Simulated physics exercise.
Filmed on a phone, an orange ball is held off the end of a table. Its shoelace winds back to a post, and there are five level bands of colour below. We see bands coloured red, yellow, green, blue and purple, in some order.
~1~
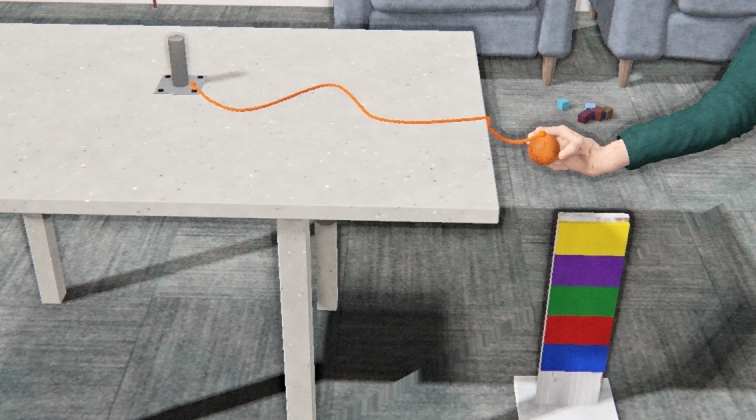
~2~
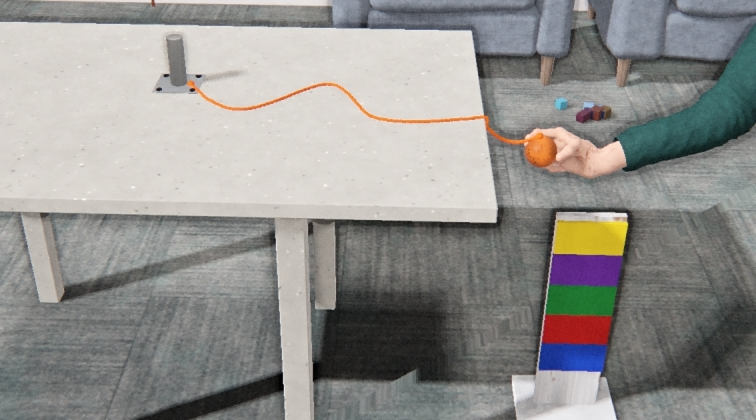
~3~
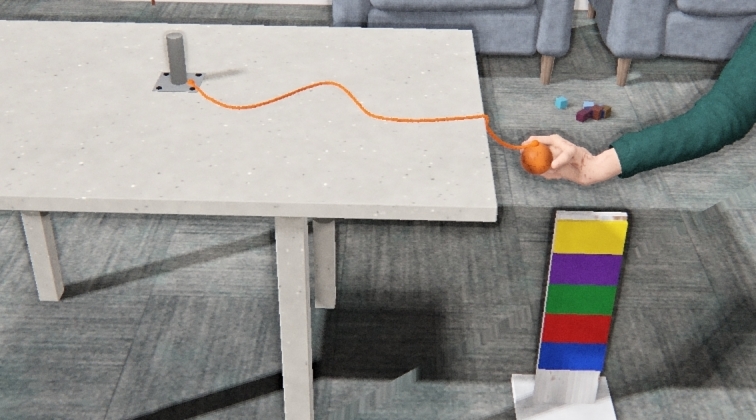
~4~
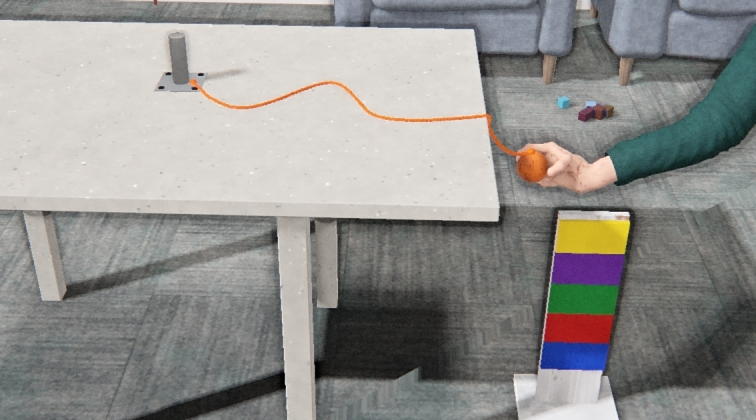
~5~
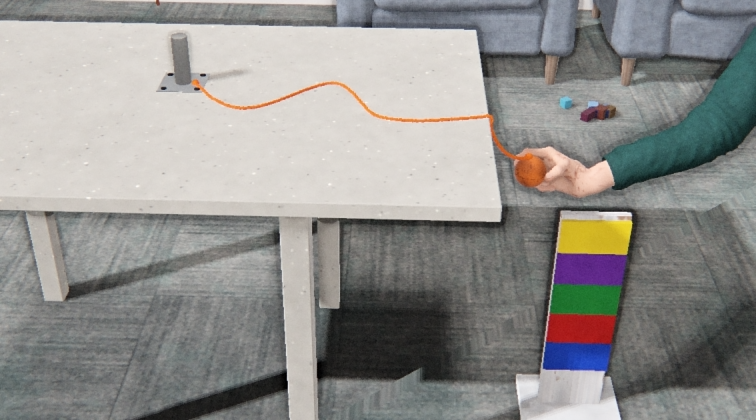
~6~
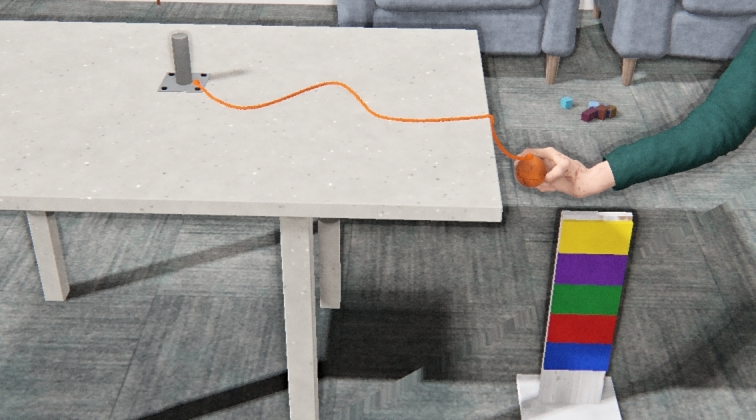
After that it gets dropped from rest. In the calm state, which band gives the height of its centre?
The purple band gives it.
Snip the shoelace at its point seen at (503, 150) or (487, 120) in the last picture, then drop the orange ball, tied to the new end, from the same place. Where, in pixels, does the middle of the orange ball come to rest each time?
One per try, the spots are (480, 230) and (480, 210).
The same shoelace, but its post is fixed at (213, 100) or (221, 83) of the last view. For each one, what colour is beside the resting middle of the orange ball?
Try one - green; try two - green.
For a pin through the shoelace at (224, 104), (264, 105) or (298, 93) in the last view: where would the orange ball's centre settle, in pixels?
Respectively (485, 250), (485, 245) and (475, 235).
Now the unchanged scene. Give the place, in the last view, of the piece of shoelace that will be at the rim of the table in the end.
Roughly (396, 120).
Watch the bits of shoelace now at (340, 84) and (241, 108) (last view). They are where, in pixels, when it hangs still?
First one close to (385, 100), second close to (273, 90).
A little later, ball near (516, 253); level with purple.
Next, ball near (451, 254); level with purple.
Later still, ball near (502, 264); level with purple.
When it is over, ball near (488, 263); level with purple. Its centre hangs level with the purple band.
